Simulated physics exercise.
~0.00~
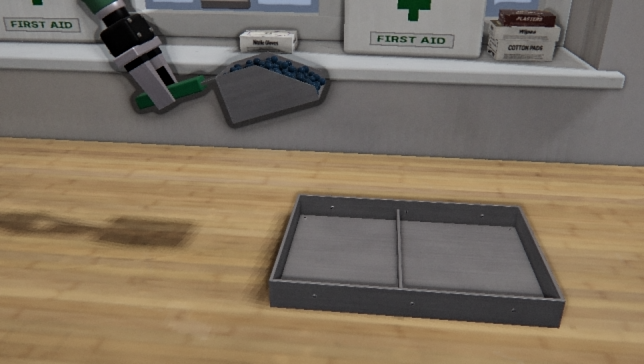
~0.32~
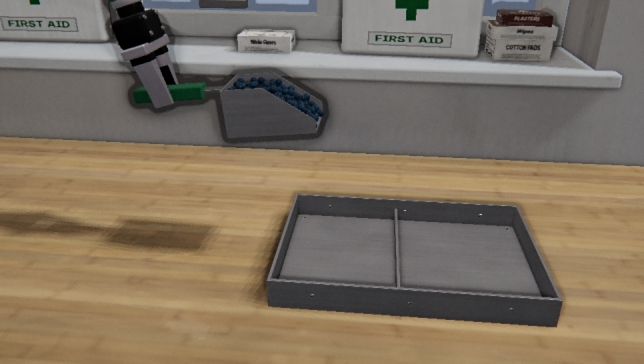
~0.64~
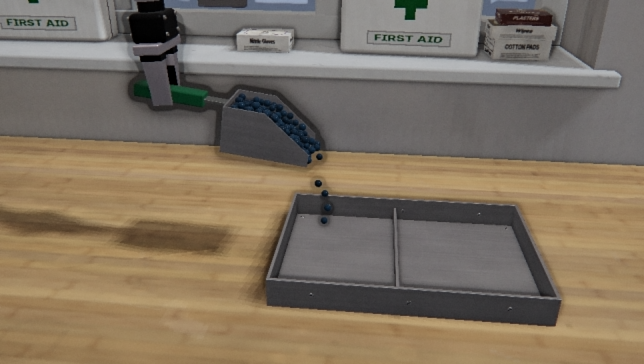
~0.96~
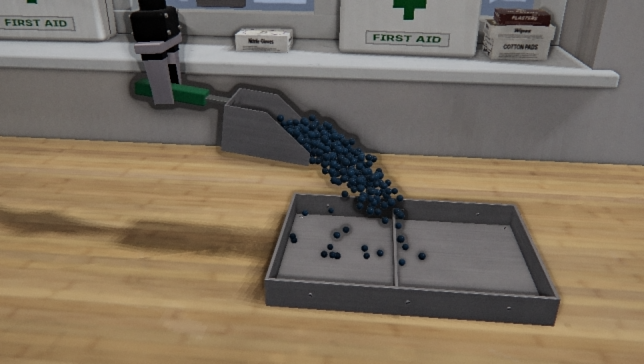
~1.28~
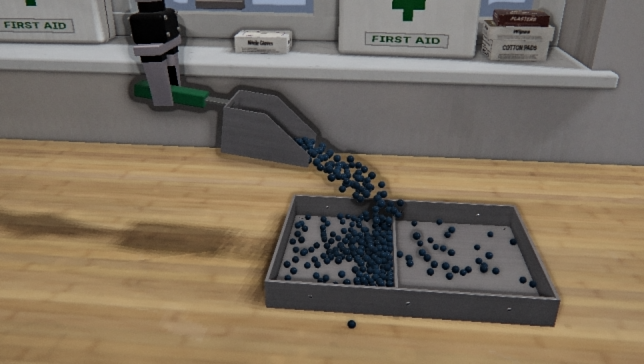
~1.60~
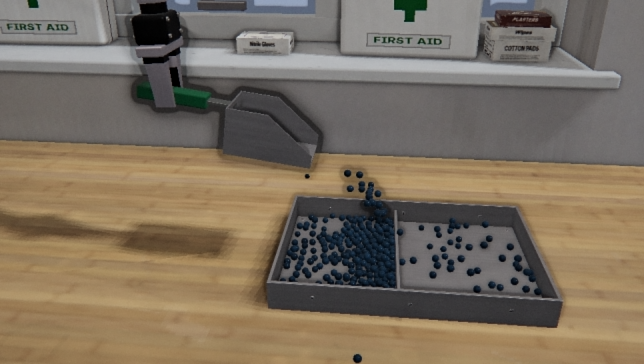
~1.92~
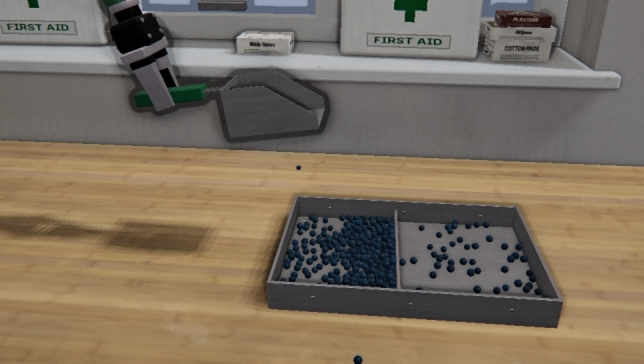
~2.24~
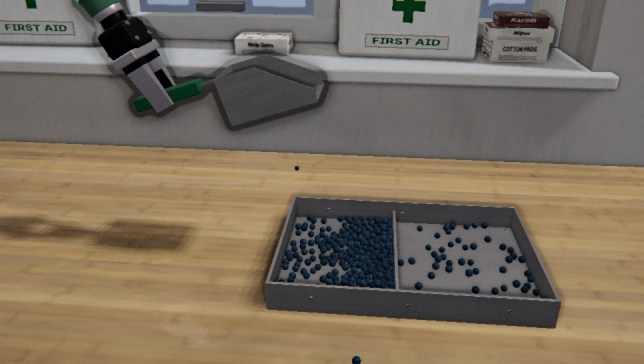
Above a wooden counter, a robot arm tips blue beads from a scoop into a divided tray, mostly its left side.
